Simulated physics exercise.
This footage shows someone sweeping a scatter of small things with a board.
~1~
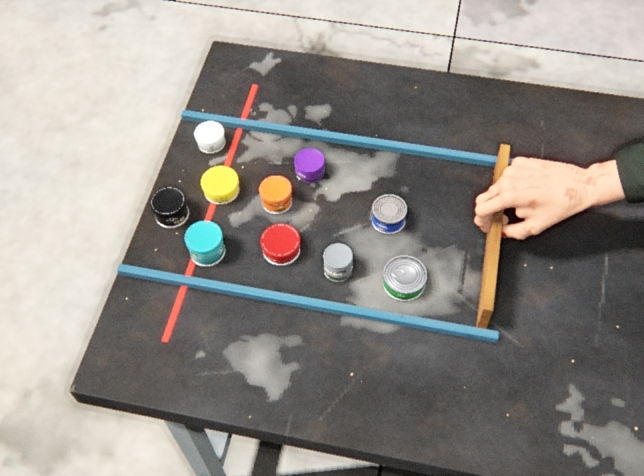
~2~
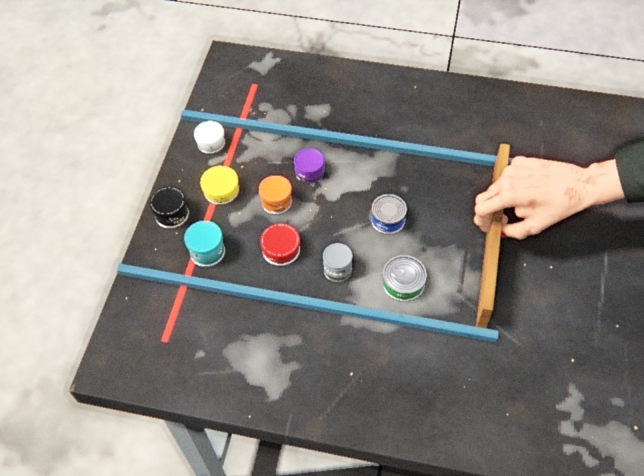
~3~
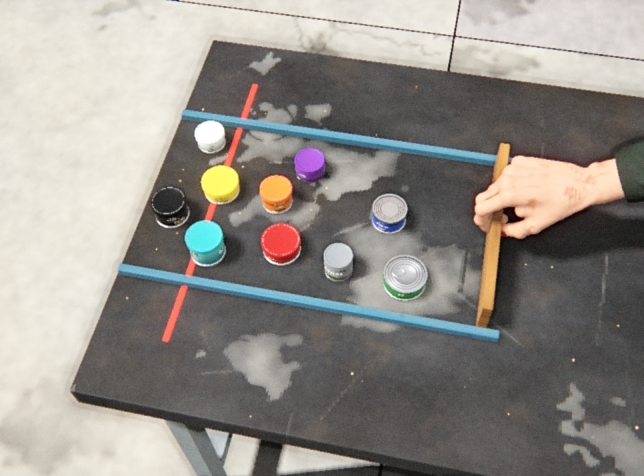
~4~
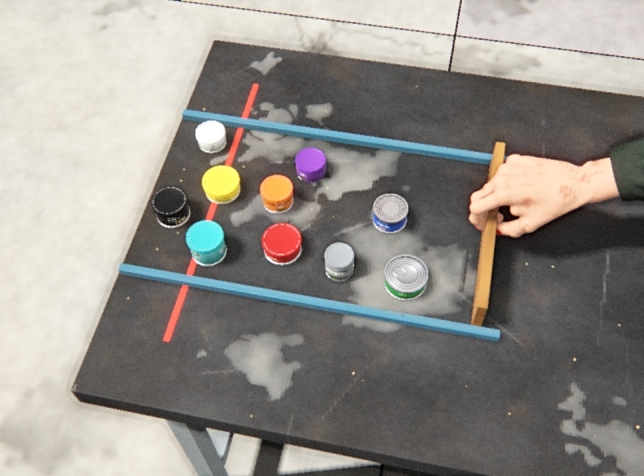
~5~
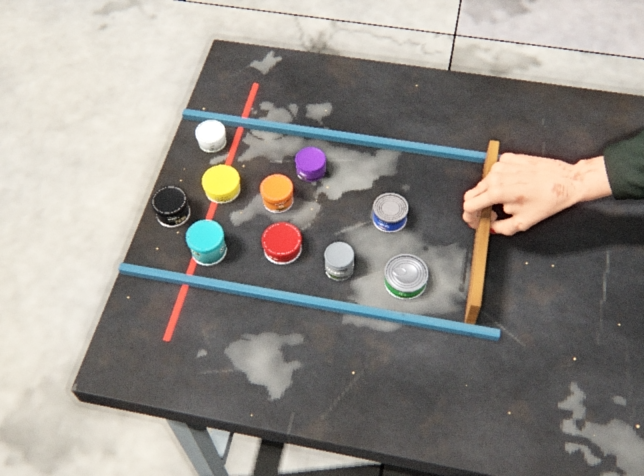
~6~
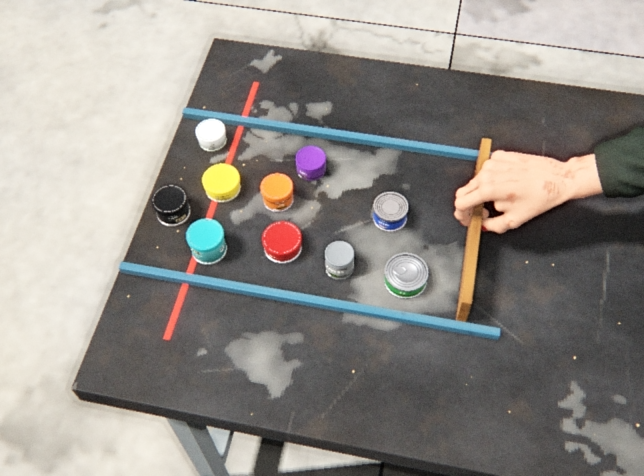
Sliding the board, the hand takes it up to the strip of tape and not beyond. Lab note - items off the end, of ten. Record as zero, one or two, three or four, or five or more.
Recorded: One or two.
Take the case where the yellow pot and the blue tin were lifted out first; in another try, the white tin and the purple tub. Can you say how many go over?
Count of fallen: 0 / 1.
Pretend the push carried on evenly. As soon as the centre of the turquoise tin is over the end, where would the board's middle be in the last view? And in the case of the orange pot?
When the turquoise tin crosses, the middle is near (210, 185); when the orange pot crosses, near (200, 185).
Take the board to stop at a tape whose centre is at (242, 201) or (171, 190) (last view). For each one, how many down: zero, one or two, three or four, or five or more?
For the first tape, none at all; for the second, more than four.
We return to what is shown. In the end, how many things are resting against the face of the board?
So the total is 4.
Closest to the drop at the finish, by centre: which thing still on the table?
Ending up nearest is the turquoise tin.
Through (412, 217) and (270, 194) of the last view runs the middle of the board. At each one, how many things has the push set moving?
First 1 and then 8.
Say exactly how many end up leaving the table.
Count of fallen: 1.
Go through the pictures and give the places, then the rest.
Black pot (170, 208); white tin (210, 138); yellow pot (221, 186); board (494, 233); tape (215, 199), in the first frame.
White tin (210, 138); purple tub (309, 166), in the second frame.
Yellow pot (221, 186); orange pot (277, 195), in the third frame.
Black pot (171, 207); board (489, 231), in the fourth frame.
White tin (211, 137); green pot (406, 277), in the fifth frame.
Black pot (172, 206); white tin (212, 135); yellow pot (222, 184); board (475, 227); tape (216, 197), in the sixth frame.
Soon after, none off yet; black pot at rest near (172, 206); white tin at rest near (212, 135); yellow pot at rest near (222, 184).
After that, none off yet; black pot at rest near (170, 204); white tin at rest near (212, 135); yellow pot displaced about its own width near (186, 176).
In the end, the number that fall off is one or two; gone, yellow pot.
